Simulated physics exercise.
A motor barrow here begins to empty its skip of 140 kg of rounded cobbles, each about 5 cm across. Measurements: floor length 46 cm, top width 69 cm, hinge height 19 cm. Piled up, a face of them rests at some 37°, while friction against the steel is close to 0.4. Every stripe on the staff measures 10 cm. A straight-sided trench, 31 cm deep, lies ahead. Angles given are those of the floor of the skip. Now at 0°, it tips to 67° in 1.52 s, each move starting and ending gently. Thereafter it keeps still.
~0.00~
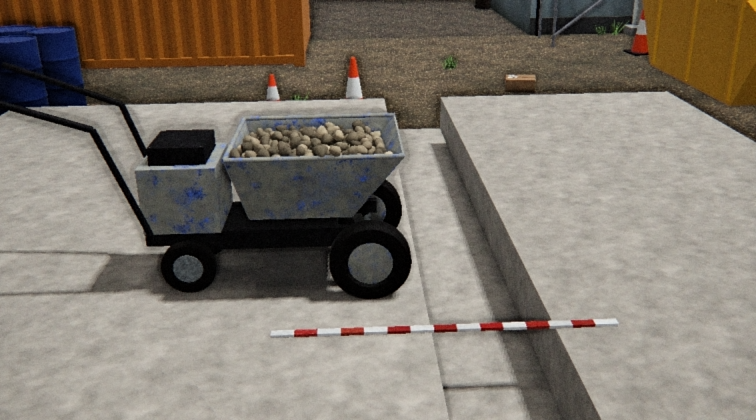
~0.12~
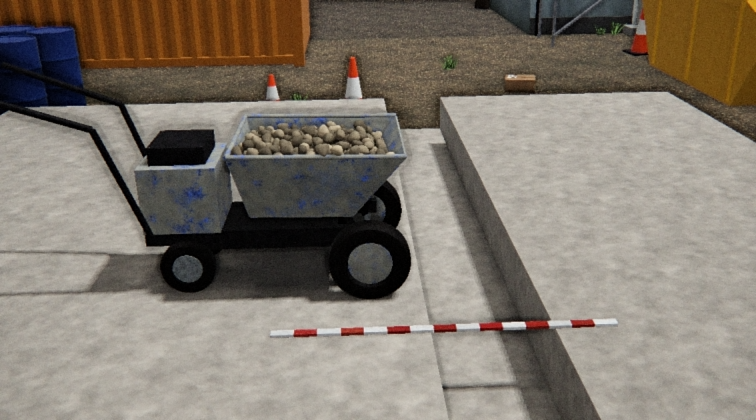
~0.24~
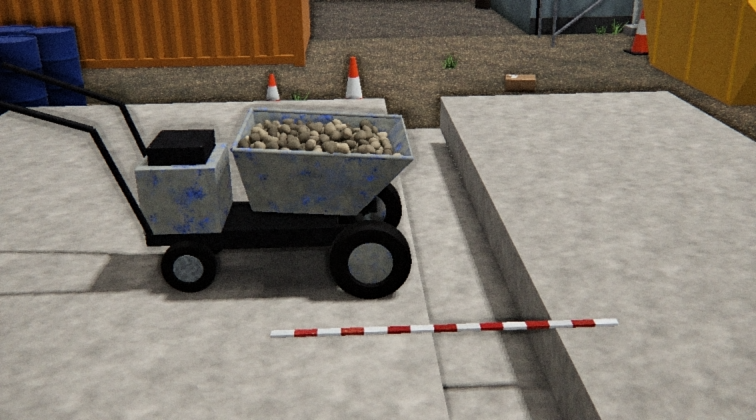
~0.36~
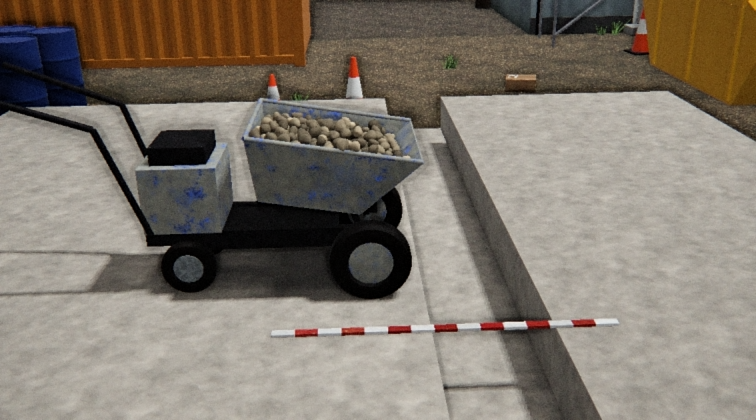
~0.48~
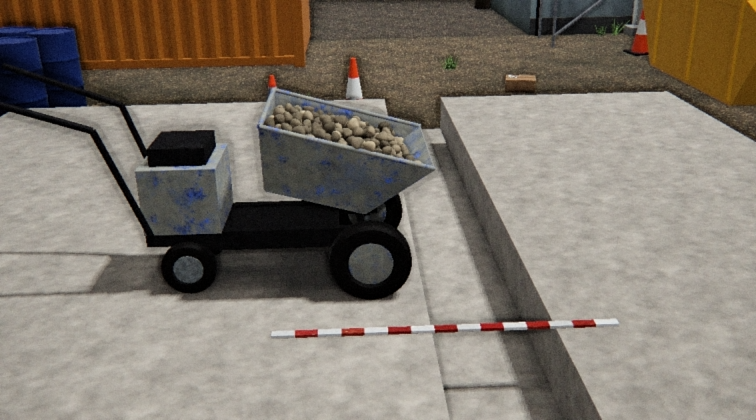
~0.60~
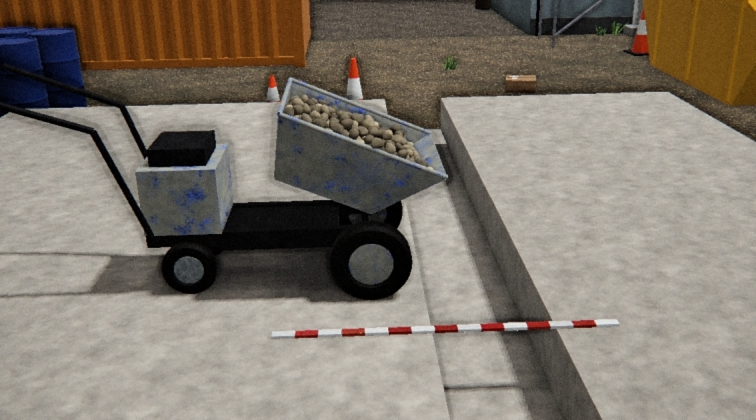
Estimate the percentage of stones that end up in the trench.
Roughly 82 per cent.
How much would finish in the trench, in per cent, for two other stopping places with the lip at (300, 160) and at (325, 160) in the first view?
I'd expect close to 90 per cent at the first and 100 per cent at the second.
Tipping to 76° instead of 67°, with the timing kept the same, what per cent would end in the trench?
Trench share: Approx. 75%.
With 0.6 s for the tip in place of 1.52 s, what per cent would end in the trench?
It'd be some 55 per cent.
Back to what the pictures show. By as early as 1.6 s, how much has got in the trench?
Some 30 per cent of the load by that point.
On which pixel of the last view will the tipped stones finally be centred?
Their centre sits close to (500, 301).
After 1.1 s the floor is at 57°; 99 % in the skip, 1 % in the trench; the foremost stones are at (490, 224).
After 1.6 s the floor is at 67°; 63 % in the skip, 28 % in the trench, 8 % past the trench; the foremost stones are at (587, 269).
After 2.0 s the floor is at 67°; 33 % in the skip, 48 % in the trench, 19 % past the trench; the foremost stones are at (641, 255).
After 3.9 s the floor is at 67°; 0 % in the skip, 82 % in the trench, 18 % past the trench; the foremost stones are at (686, 261).
